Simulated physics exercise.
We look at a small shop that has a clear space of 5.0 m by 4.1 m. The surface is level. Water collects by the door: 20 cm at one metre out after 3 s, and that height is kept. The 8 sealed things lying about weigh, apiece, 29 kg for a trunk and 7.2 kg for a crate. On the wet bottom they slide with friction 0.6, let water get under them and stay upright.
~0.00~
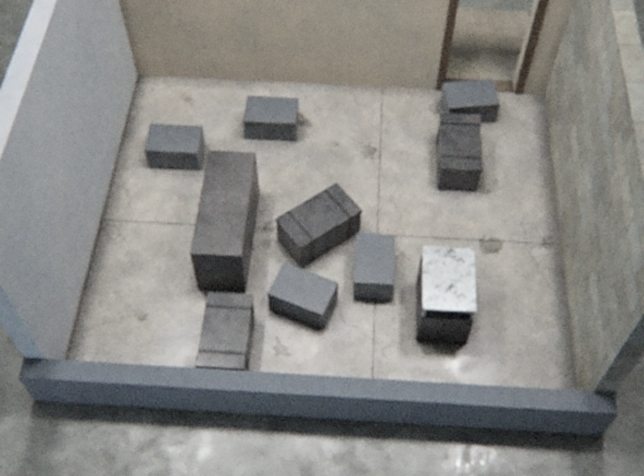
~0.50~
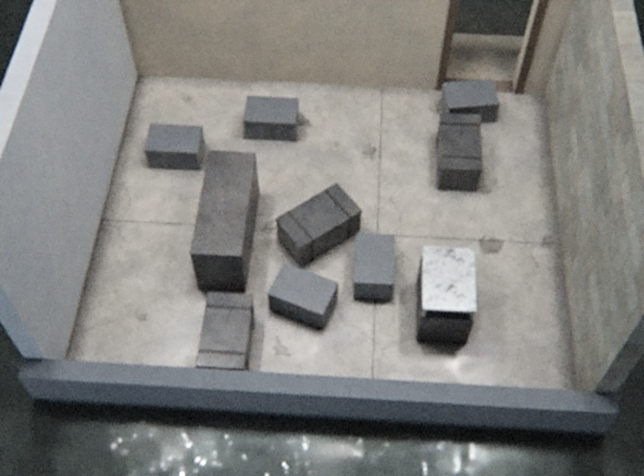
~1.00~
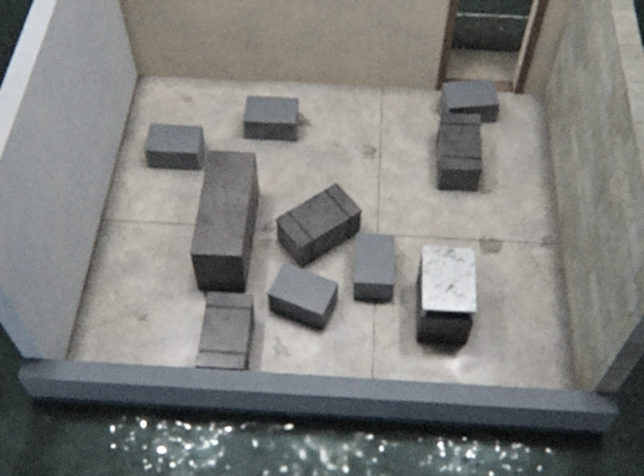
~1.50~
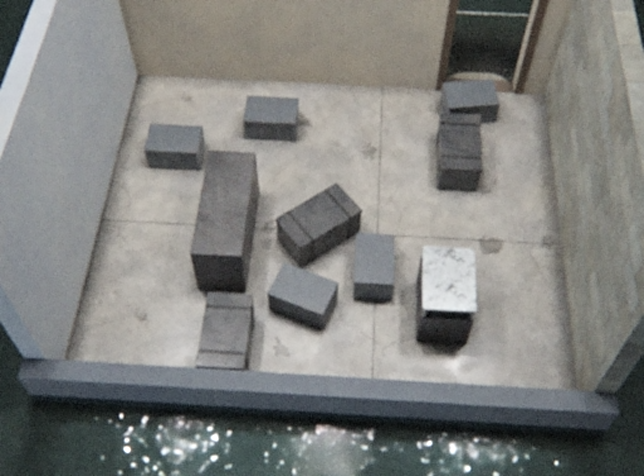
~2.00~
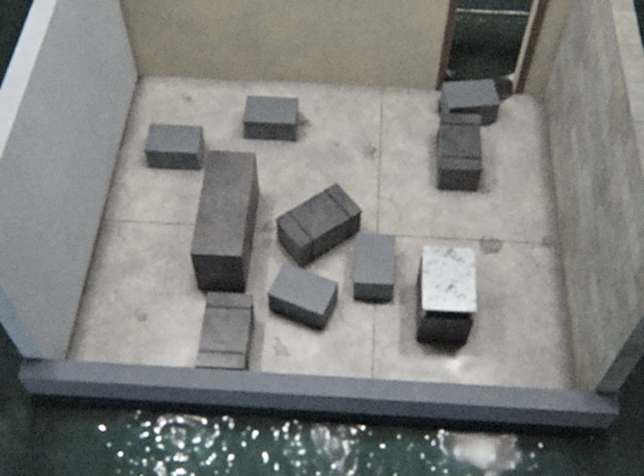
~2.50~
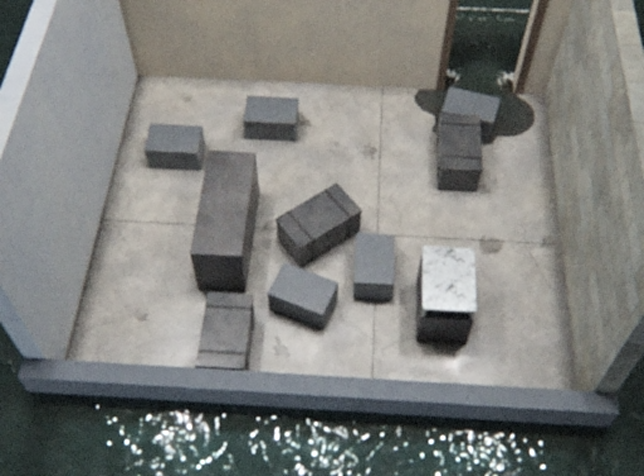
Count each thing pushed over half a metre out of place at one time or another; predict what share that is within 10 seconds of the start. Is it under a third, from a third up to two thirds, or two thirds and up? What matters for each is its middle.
By my guess the moved share will stop short of one third.
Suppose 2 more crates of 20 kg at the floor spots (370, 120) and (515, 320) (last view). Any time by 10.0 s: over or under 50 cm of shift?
Taking them in order, the first is below the threshold and the second is above the threshold.
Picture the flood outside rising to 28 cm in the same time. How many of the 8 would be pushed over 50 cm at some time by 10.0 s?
Then 4 of them.
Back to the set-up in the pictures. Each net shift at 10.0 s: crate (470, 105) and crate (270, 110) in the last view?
First 250 cm, then 60 cm.
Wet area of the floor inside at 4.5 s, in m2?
Near 6.5 m2 in all.
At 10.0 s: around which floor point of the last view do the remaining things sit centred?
(294, 211).
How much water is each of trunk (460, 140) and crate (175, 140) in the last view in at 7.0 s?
Some 4 cm at the first, some 1 cm at the second.
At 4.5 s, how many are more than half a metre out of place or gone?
I count 0 of them.
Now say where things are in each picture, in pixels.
A crate at (471, 93) rests on the ground; a trunk at (461, 141), on the bottom; water covers 0.0 m2; 0 of 8 have shifted, in the first frame.
A crate at (471, 93), on the bottom; a trunk at (461, 141), on the bottom; 0.0 m2 under water; 0 of 8 have shifted, in the second frame.
A crate at (471, 93), on the bottom; a trunk at (461, 141) rests on the ground; 0.0 m2 under water; 0 of 8 have shifted, in the third frame.
A crate at (471, 93) rests on the ground; a trunk at (461, 141), on the bottom; 0.0 m2 under water; 0 of 8 have shifted, in the fourth frame.
A crate at (471, 93) rests on the ground; a trunk at (461, 141), on the bottom; 0.1 m2 under water; 0 of 8 have shifted, in the fifth frame.
A crate at (471, 105) rests on the ground, 18 cm from its start; a trunk at (461, 141) rests on the ground; water covers 0.6 m2; 1 of 8 have shifted, in the sixth frame.
After 3.5 s 0 of 8 are over 50 cm from their spots; 0 afloat.
After 4.5 s 0 of 8 are over 50 cm from their spots; 1 afloat.
After 7.0 s 1 of 8 are over 50 cm from their spots; 1 afloat.
After 10.0 s 2 of 8 are over 50 cm from their spots, and 2 have been at some point; 5 afloat.
